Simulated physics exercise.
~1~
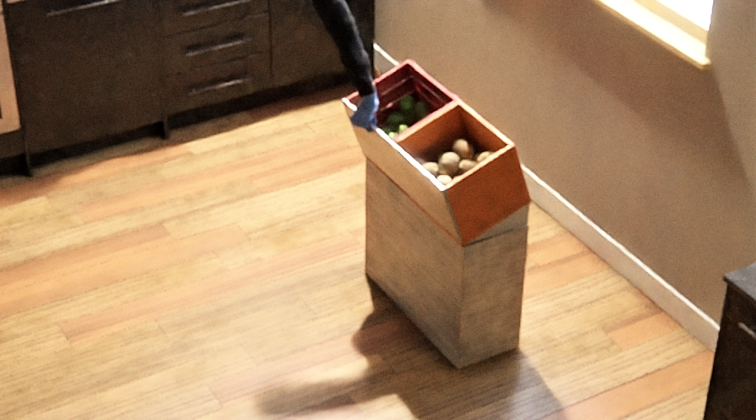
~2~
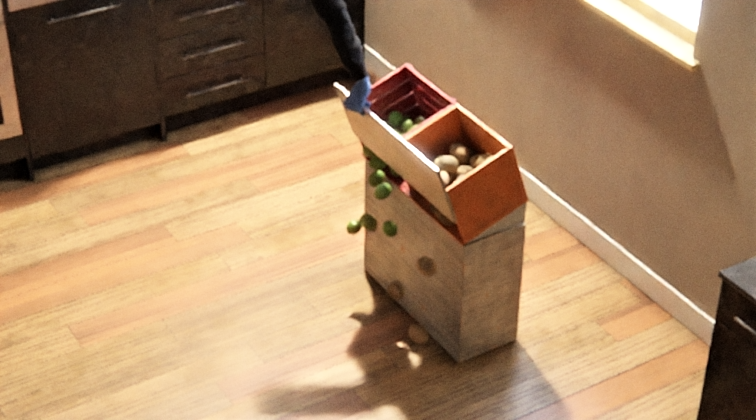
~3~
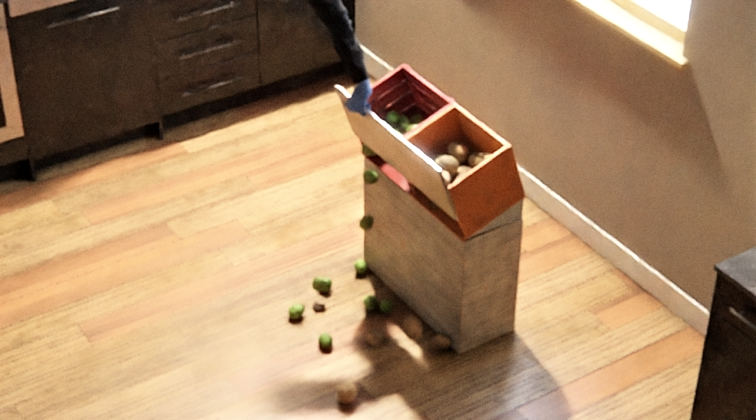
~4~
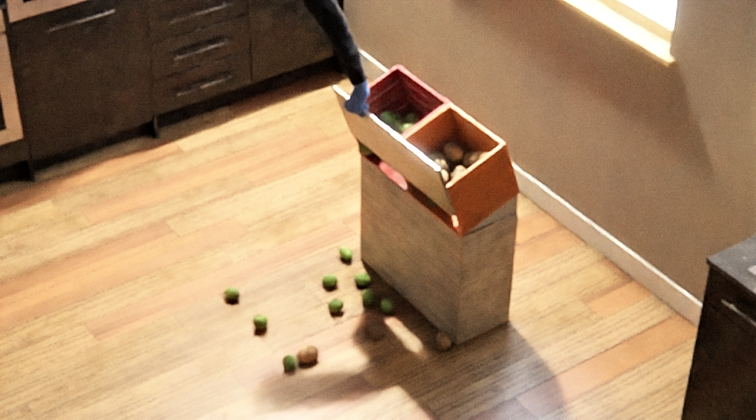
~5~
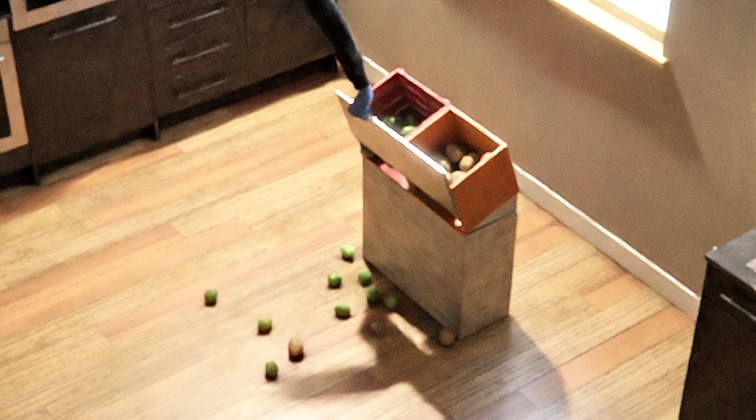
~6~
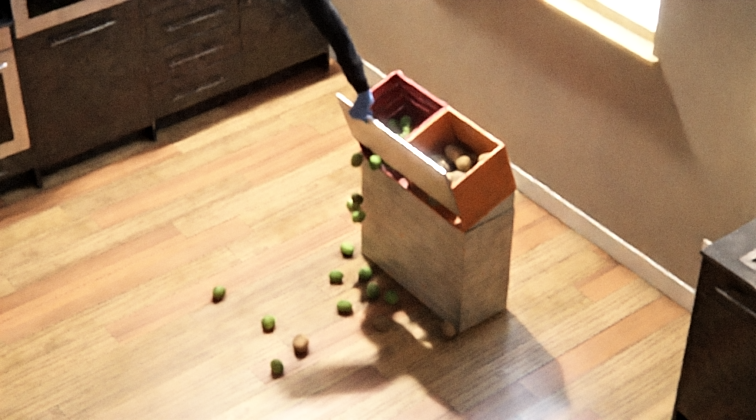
A dark-sleeved arm with a blue-gloved hand grips the pale front gate of two joined hoppers on a grey pedestal, seen from above in a room with a wooden floor, dark cabinets and a bright window. The red hopper behind holds green limes, and the orange one in front holds brown potatoes. The hand raises the leaning gate slightly, and limes and a few potatoes drop beneath it. They scatter leftward across the floor and settle. Later another small bunch of limes tumbles out, leaving some still falling beside the pedestal while both hoppers remain partly filled.
